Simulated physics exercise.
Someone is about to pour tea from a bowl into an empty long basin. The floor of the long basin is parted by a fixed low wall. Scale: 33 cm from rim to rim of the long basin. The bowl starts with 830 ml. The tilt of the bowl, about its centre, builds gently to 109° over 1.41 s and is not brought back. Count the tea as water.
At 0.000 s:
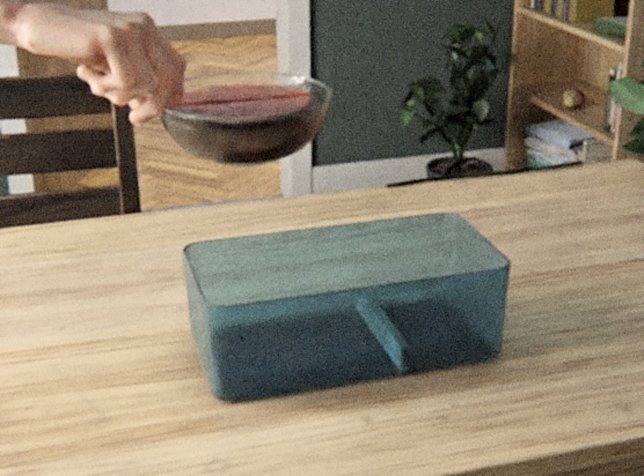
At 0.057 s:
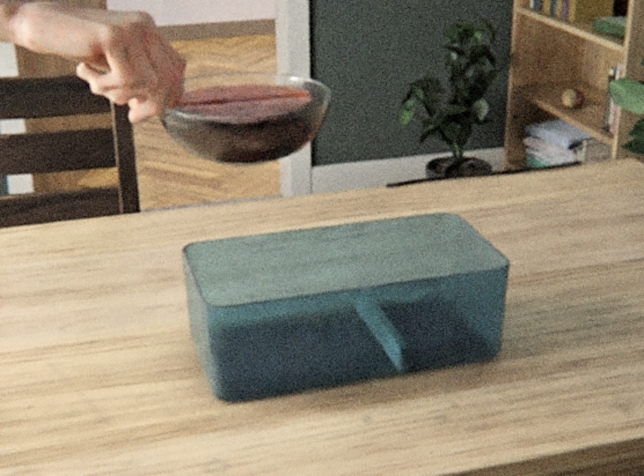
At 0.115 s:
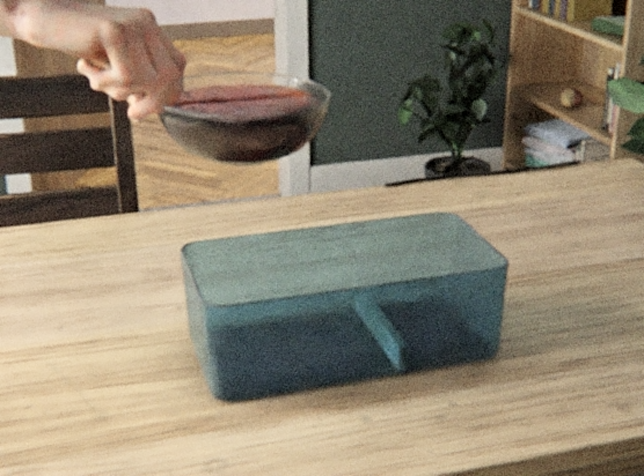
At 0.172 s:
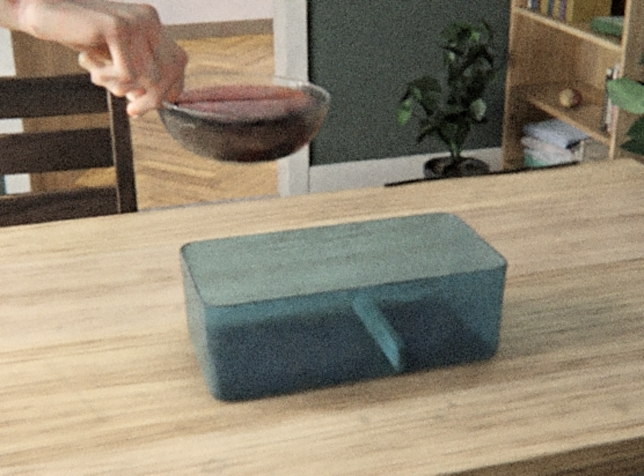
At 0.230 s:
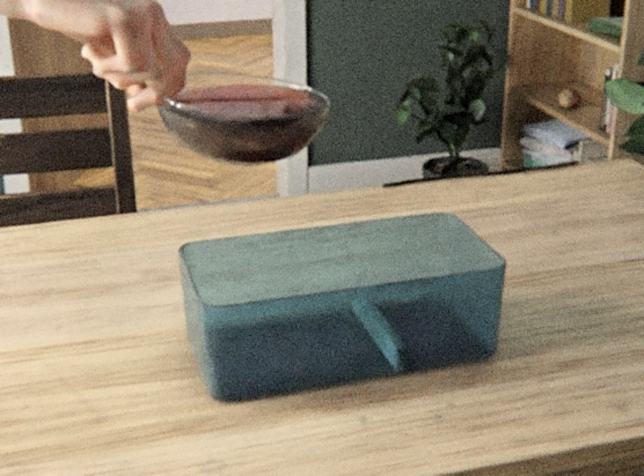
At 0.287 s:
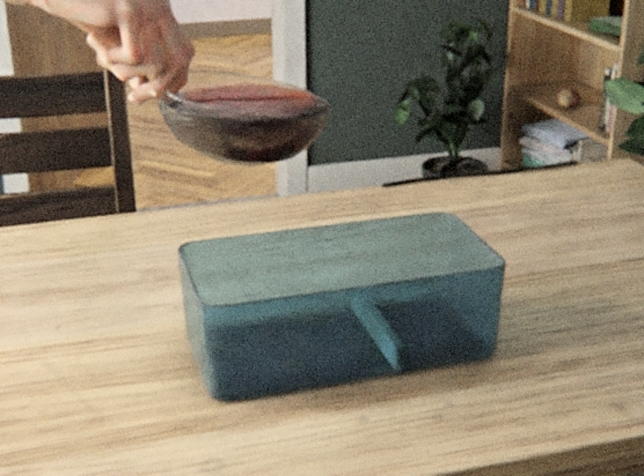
A hand tilts a glass bowl of tea slightly rightward above a blue basin.
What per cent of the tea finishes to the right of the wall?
Roughly 54 per cent is past the wall.
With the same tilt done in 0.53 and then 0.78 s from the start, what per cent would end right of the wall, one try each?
In turn about 40 and 40 per cent.
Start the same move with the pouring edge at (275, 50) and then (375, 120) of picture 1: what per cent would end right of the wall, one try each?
First 25, then 65 per cent.
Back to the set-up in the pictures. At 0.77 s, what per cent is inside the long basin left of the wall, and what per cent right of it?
Some 7 per cent left and 28 right.
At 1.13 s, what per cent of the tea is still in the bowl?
Some 0 per cent.
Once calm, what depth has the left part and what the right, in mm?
Left about 12 mm, right about 26 mm.
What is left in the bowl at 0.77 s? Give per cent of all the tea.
About 28 per cent.
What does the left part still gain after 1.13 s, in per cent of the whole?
Near 9 in a hundred.
Then, 0.77 s in, the tilt is 63° and 28 per cent is still to pour, 7 is left of the wall and 28 right of it.
Then, 1.13 s in, the tilt is 99° and 0 per cent is still to pour, 36 is left of the wall and 61 right of it.
Then, 1.50 s in, the tilt is 109° and 0 per cent is still to pour, 44 is left of the wall and 55 right of it.
Then, 1.91 s in, the tilt is 109° and 0 per cent is still to pour, 45 is left of the wall and 54 right of it.
Finally, 45 per cent lies left of the wall, 54 right of it and 1 outside.
